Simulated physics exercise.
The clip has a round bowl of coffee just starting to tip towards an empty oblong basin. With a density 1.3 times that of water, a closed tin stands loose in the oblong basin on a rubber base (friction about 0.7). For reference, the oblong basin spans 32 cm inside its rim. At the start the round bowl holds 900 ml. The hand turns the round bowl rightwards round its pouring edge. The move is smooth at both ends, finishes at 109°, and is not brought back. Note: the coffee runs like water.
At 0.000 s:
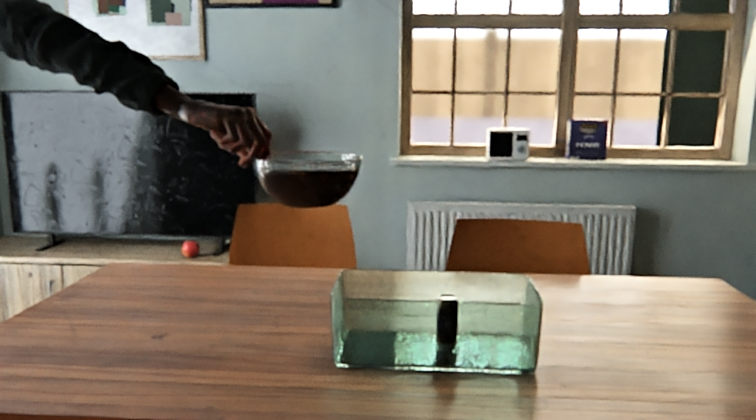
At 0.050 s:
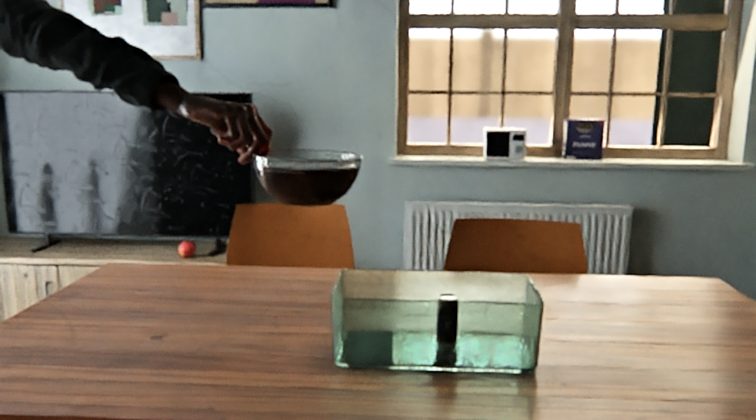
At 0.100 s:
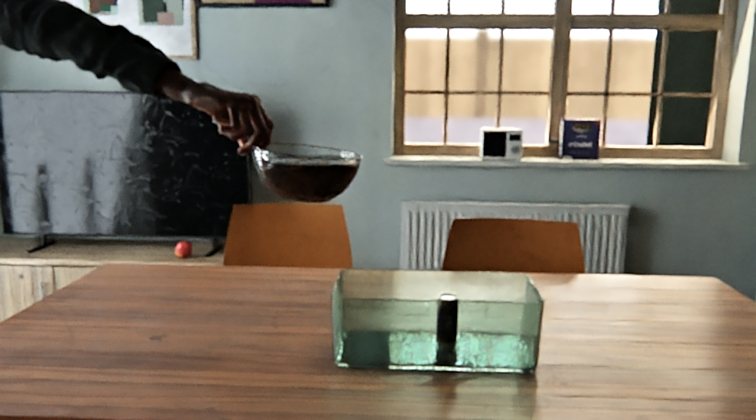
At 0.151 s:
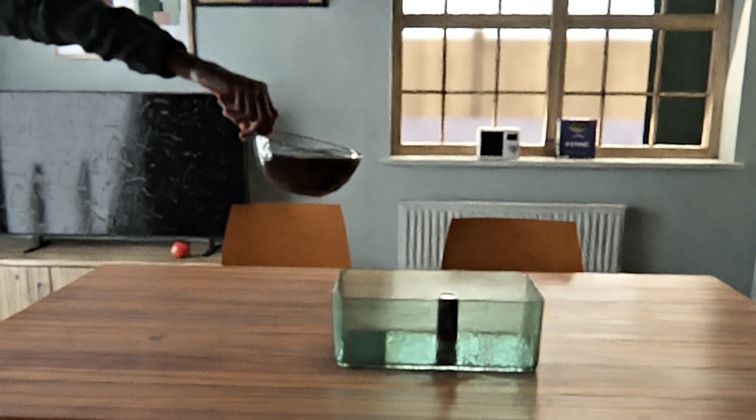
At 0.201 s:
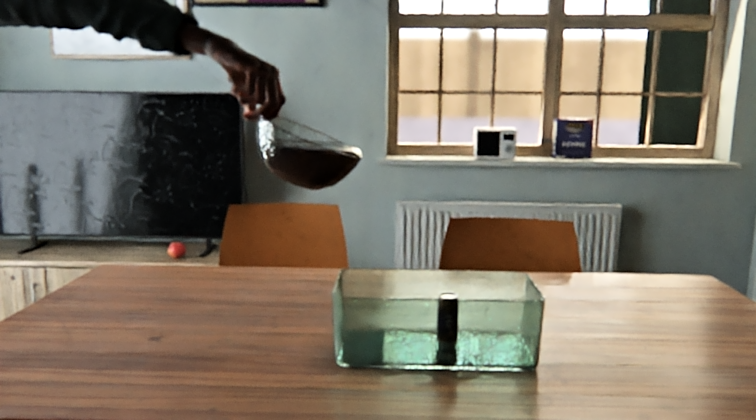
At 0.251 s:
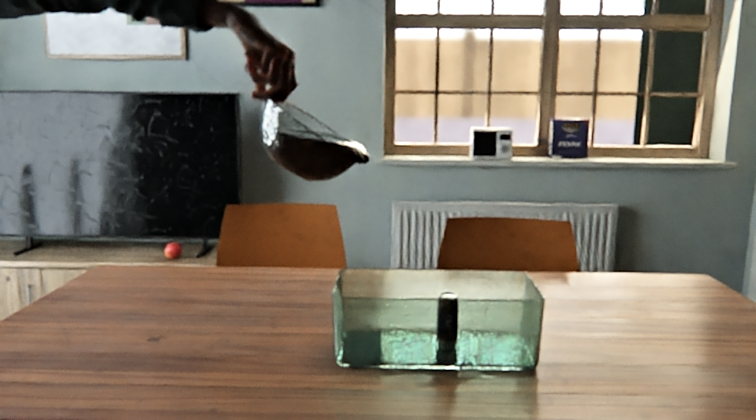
A hand holds a clear round bowl of dark coffee above a wooden table and smoothly tilts it rightwards, bringing the liquid to its lip, while a green-tinted oblong basin with a dark tin inside stays still below.
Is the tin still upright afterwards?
It stays vertical.
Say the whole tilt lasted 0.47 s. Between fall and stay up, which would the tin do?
Result: Tin still standing.
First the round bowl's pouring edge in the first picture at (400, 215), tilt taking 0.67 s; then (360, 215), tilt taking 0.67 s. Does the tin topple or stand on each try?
Trial 1 - tin stays standing; trial 2 - tin tips.
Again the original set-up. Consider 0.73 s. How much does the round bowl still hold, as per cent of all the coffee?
I'd estimate some 0 per cent.
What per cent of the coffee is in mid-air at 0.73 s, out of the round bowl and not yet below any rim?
Some 12 % is up in the air.
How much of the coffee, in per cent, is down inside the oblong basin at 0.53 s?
At that time the basin holds about 9 per cent of the liquid.
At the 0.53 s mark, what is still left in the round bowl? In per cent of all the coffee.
I'd estimate some 20 % remains.
Then, 0.53 s in, the tilt is 97° and 19 per cent is still to pour; the tin stands where it began.
Then, 0.73 s in, the tilt is 109° and 0 per cent is still to pour; the tin stands where it began.
Then, 0.94 s in, the tilt is 109° and 0 per cent is still to pour; the tin stands where it began.
Then, 1.17 s in, the tilt is 109° and 0 per cent is still to pour; the tin stands where it began.
Finally, the tin stands where it began.
